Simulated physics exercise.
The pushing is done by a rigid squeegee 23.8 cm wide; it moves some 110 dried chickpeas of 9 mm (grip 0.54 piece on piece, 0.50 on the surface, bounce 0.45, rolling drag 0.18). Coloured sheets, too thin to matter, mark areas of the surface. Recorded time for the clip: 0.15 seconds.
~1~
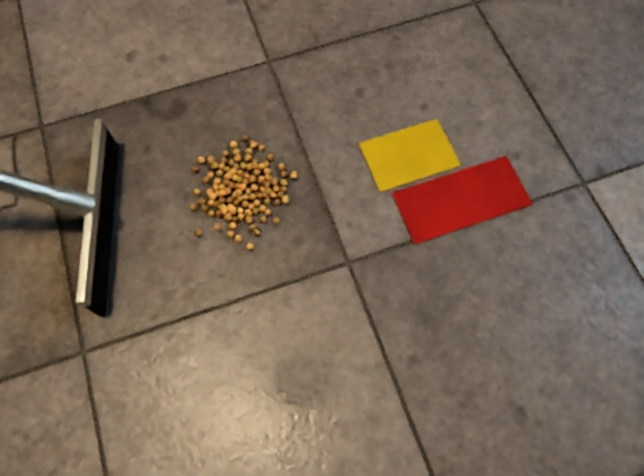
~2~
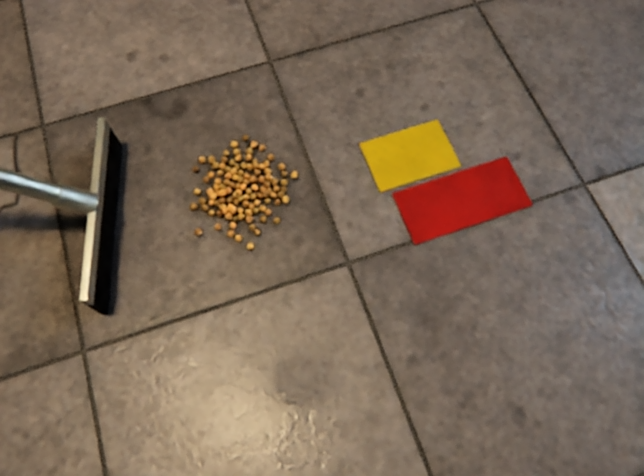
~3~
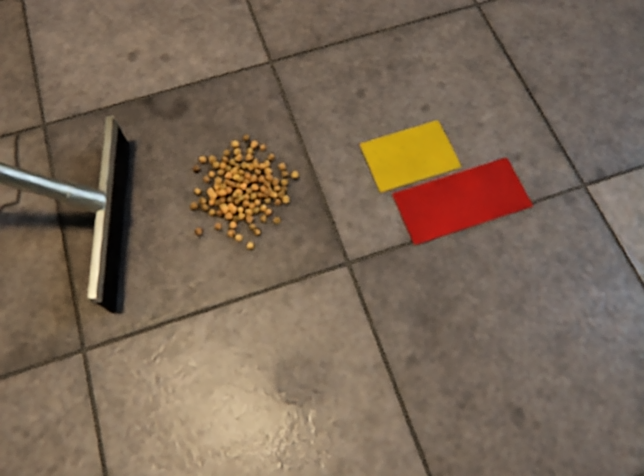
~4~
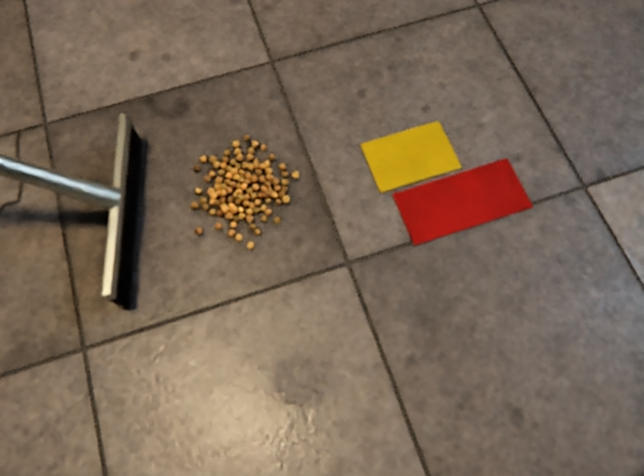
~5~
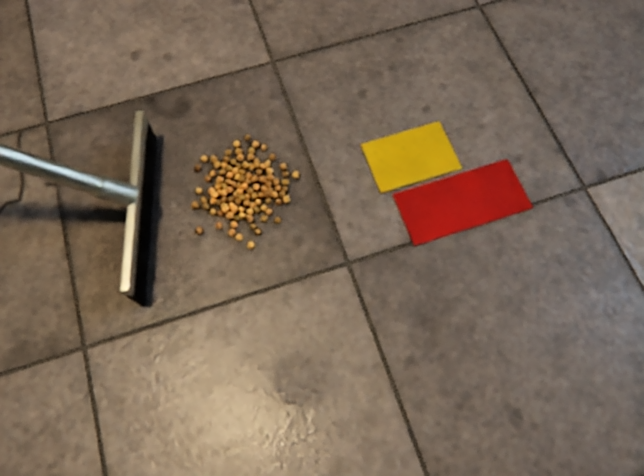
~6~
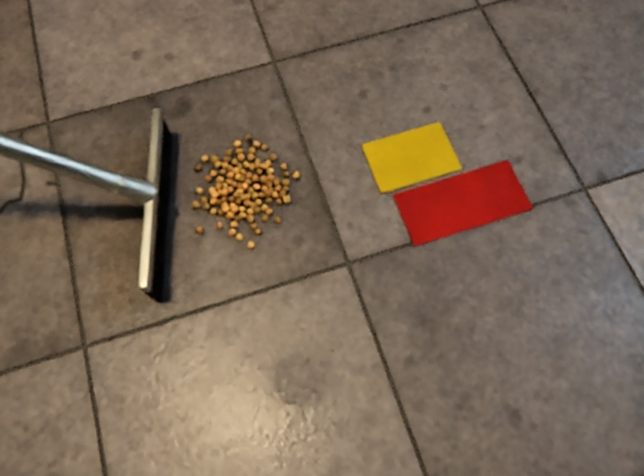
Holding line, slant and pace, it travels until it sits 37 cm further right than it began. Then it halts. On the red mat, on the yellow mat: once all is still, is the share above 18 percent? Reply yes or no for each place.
Red mat: Yes; yellow mat: Yes.
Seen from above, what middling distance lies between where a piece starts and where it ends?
Some 28 centimetres.
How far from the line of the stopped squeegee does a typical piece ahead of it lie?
About 7 cm from the line.
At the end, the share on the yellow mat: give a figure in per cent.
30 %.
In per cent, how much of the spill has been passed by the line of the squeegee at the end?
0 %.
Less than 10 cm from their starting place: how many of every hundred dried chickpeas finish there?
0 %.
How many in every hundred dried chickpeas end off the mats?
About 35 %.
Then, 0.25 s after the last picture, squeegee 23 cm from its start, spill 15 cm wide; off the mats 100 %.
Then, 0.50 s after the last picture, squeegee 37 cm from its start, spill 18 cm wide; red mat 30 %, yellow mat 50 %, off the mats 25 %.
Then, 0.71 s after the last picture, squeegee 37 cm from its start, spill 19 cm wide; red mat 30 %, yellow mat 30 %, off the mats 35 %.
In the end, red mat 30 %, yellow mat 30 %, off the mats 35 %.
